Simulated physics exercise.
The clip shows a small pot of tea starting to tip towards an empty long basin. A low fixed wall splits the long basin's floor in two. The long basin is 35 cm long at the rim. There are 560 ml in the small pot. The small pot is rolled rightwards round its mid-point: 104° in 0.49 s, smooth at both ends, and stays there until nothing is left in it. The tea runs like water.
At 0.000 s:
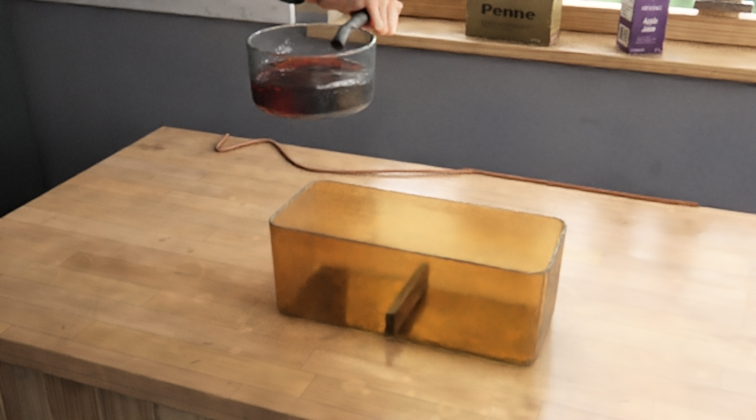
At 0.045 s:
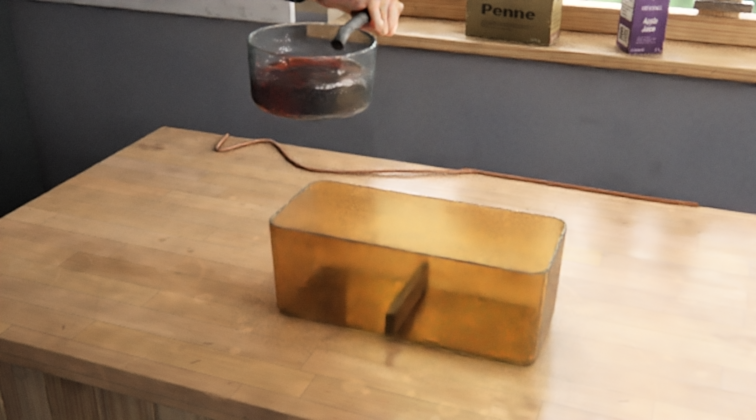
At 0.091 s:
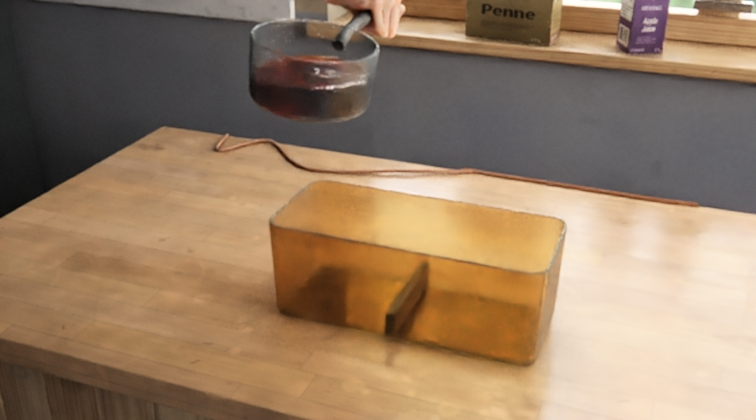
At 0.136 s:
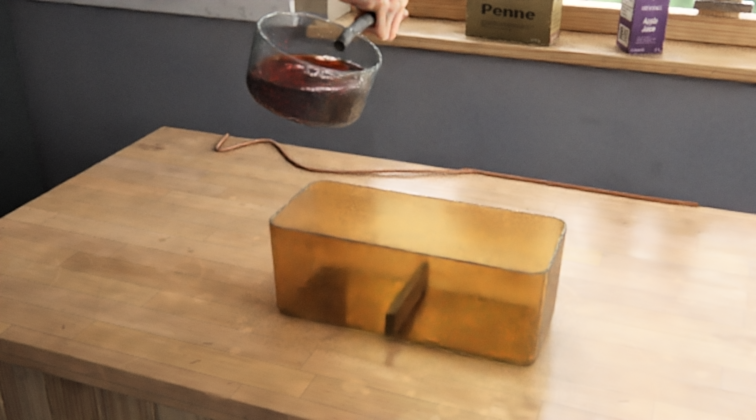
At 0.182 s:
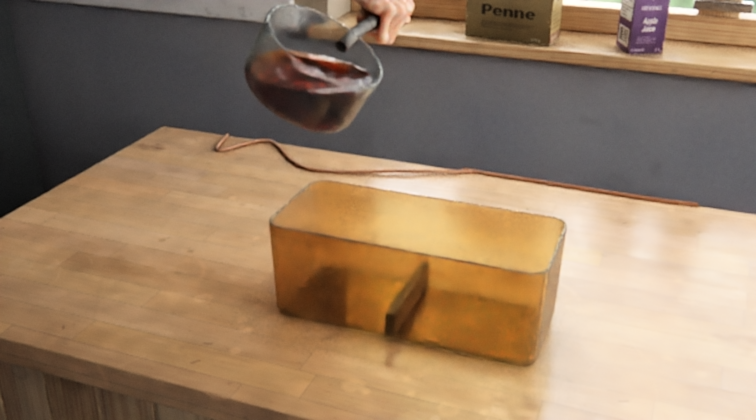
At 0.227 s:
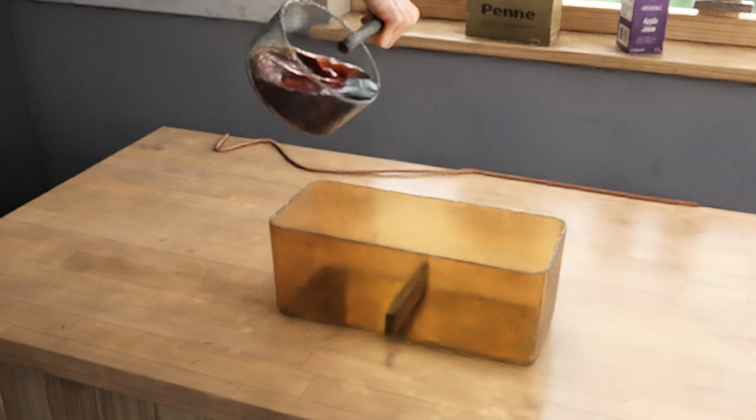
On a pale wooden worktop in a kitchen with a dark grey wall, seen from slightly above by a still camera, a long amber see-through basin stands in front of a thin reddish-brown cord. A hand at the top holds a small clear pot of dark red tea by its black handle, near boxes on the windowsill. The pot rolls rightwards, slowly then faster, and the tea shifts inside.
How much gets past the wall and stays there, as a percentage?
About 32 per cent.
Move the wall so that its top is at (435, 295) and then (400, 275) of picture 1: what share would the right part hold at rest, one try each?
In turn about 15 and 50 per cent.
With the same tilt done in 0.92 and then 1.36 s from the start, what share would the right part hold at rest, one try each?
First 45, then 60 per cent.
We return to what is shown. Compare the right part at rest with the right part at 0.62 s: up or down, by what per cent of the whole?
The share moves up, by some 2 per cent.
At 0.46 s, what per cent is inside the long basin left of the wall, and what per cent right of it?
Left about 14, right about 4.
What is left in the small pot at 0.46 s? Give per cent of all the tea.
About 22 per cent.
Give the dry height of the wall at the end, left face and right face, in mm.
Left about 16 mm, right about 26 mm.
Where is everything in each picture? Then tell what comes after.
It leans 0°; its right rim is at (370, 47); the tea meets the walls at (262, 66) and (370, 78); the long basin's rim runs from (291, 202) to (557, 248); the wall's top is at (409, 287), in the first frame.
It leans 2°; its right rim is at (371, 49); the tea meets the walls at (262, 65) and (369, 78), in the second frame.
It leans 9°; its right rim is at (373, 57); the tea meets the walls at (261, 63) and (369, 80), in the third frame.
It leans 19°; its right rim is at (376, 69); the tea meets the walls at (259, 60) and (369, 82), in the fourth frame.
It leans 32°; its right rim is at (376, 85); the tea meets the walls at (258, 53) and (370, 85), in the fifth frame.
It leans 46°; its right rim is at (372, 100); the tea meets the walls at (261, 46) and (372, 88), in the sixth frame.
By 0.46 s the tilt is 103° and 22 per cent is still to pour, 15 is left of the wall and 4 right of it.
By 0.62 s the tilt is 104° and 7 per cent is still to pour, 54 is left of the wall and 31 right of it.
By 0.80 s the tilt is 104° and 1 per cent is still to pour, 60 is left of the wall and 30 right of it.
By 0.99 s the tilt is 104° and 0 per cent is still to pour, 64 is left of the wall and 32 right of it.
At rest 64 per cent lies left of the wall, 32 right of it and 3 outside.
